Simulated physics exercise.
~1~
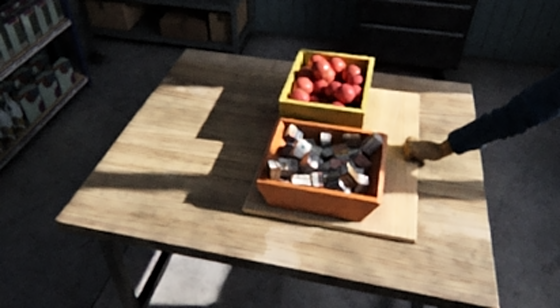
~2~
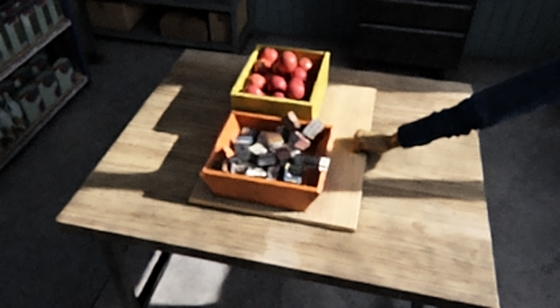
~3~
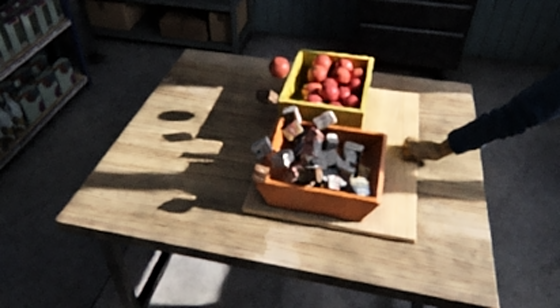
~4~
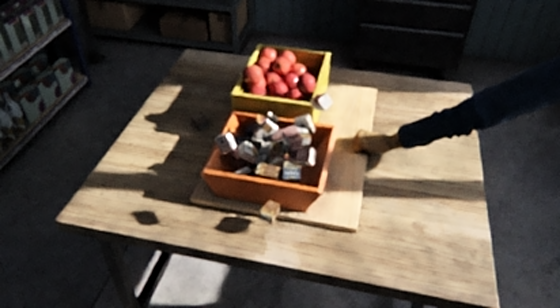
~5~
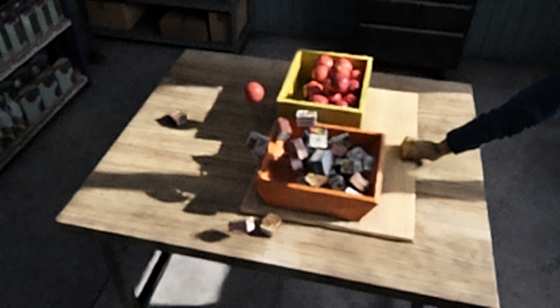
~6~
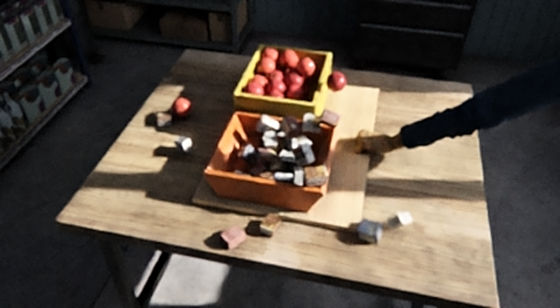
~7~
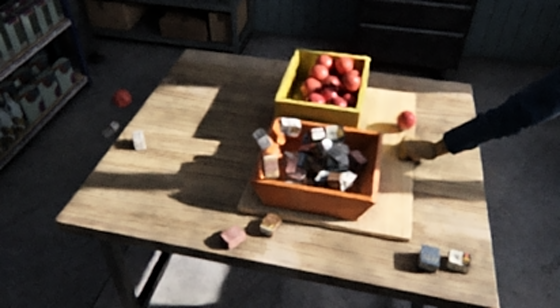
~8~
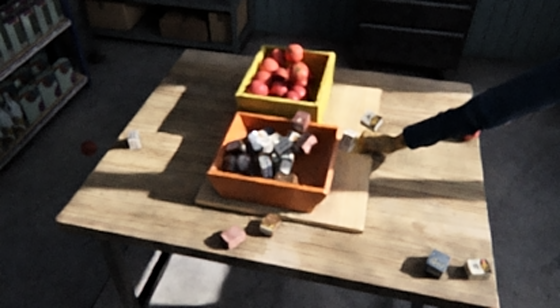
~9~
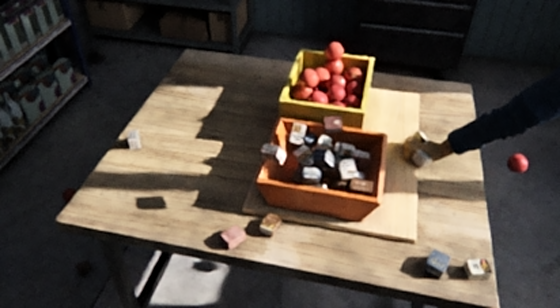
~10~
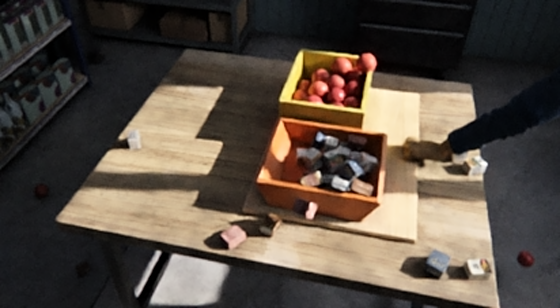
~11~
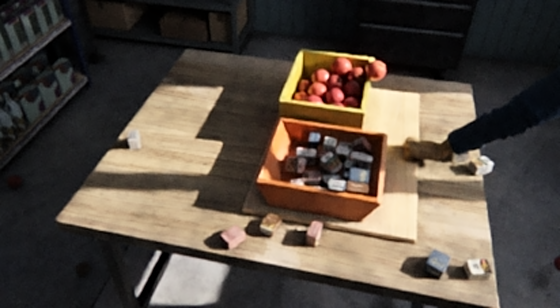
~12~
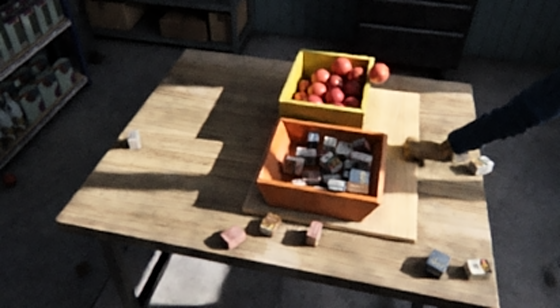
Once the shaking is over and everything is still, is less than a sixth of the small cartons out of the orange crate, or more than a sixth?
More than a sixth of the small cartons end up out of the orange crate. Several lie scattered around the tabletop, though most are still inside.
